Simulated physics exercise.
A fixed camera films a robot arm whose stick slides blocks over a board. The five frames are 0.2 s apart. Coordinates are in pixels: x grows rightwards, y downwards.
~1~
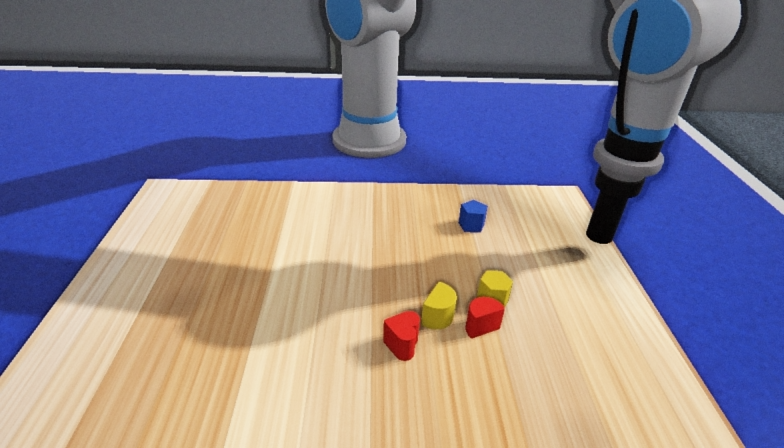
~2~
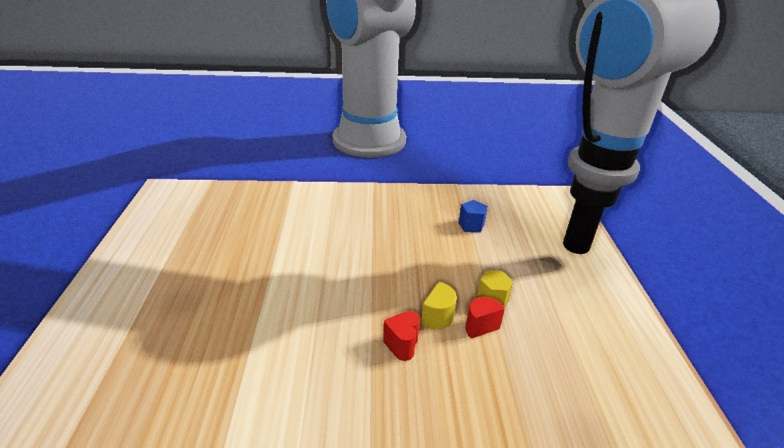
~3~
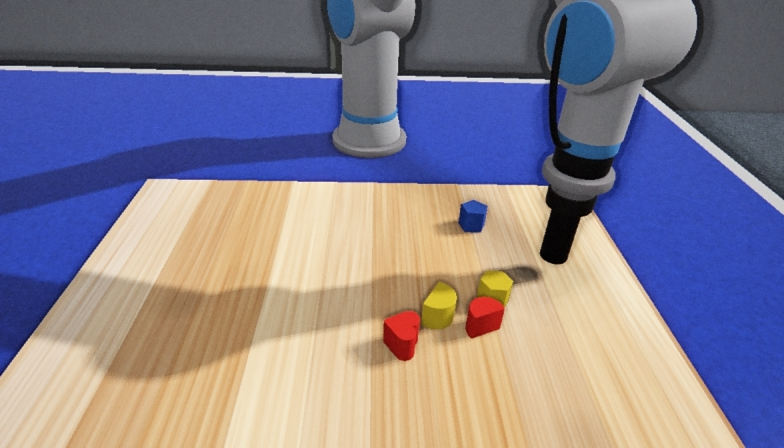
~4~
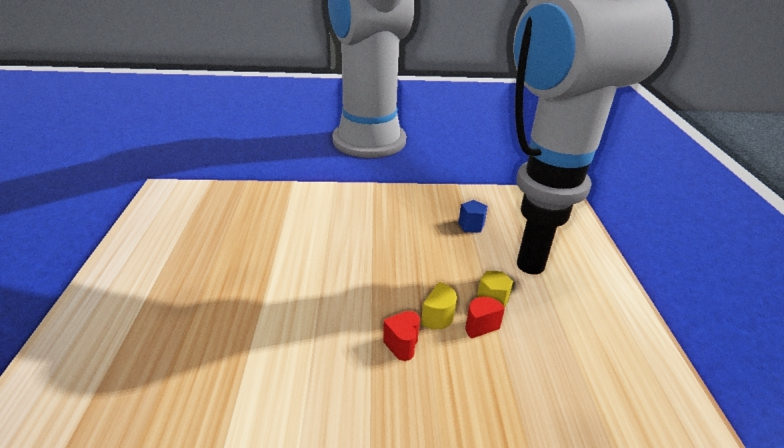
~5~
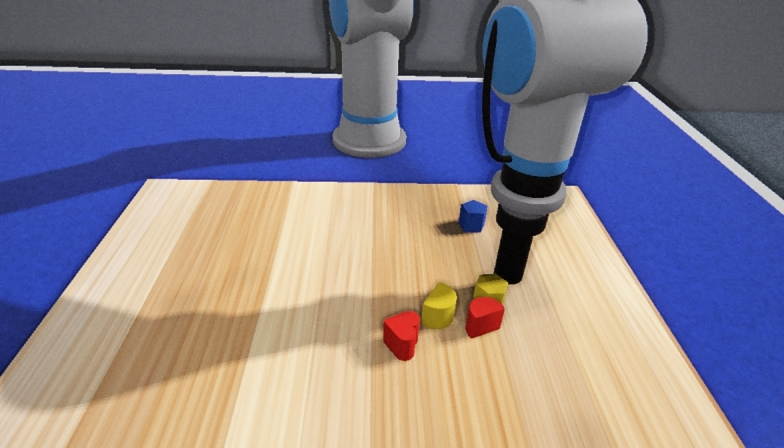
At first, a robot arm holds a black stick at the right edge of a wooden board, where red, yellow and blue blocks lie. The arm moves steadily left and toward the viewer, bringing the stick in close to the blocks, and finally the rear yellow block shifts slightly left beside it.
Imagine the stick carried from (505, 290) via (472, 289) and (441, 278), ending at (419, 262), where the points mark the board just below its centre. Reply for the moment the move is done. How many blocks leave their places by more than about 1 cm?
Total: One.
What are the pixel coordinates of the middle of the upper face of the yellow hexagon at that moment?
Expect it around (471, 288).
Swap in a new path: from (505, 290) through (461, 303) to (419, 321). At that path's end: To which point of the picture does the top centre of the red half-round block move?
That would be at about pixel (480, 319).
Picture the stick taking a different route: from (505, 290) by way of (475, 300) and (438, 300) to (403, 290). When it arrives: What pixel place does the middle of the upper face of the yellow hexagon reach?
It is going to be at (456, 303).
What follows on the original path. One third of the way, stick (474, 274); red half-round block (484, 309); yellow hexagon (473, 289), turned 65° anticlockwise.
Two thirds of the way, stick (443, 264); red half-round block (484, 309); yellow hexagon (471, 288), turned 70° anticlockwise.
At the end, stick (420, 247); yellow half-round block not moved; red half-round block (484, 309); yellow hexagon (471, 288), turned 70° anticlockwise.
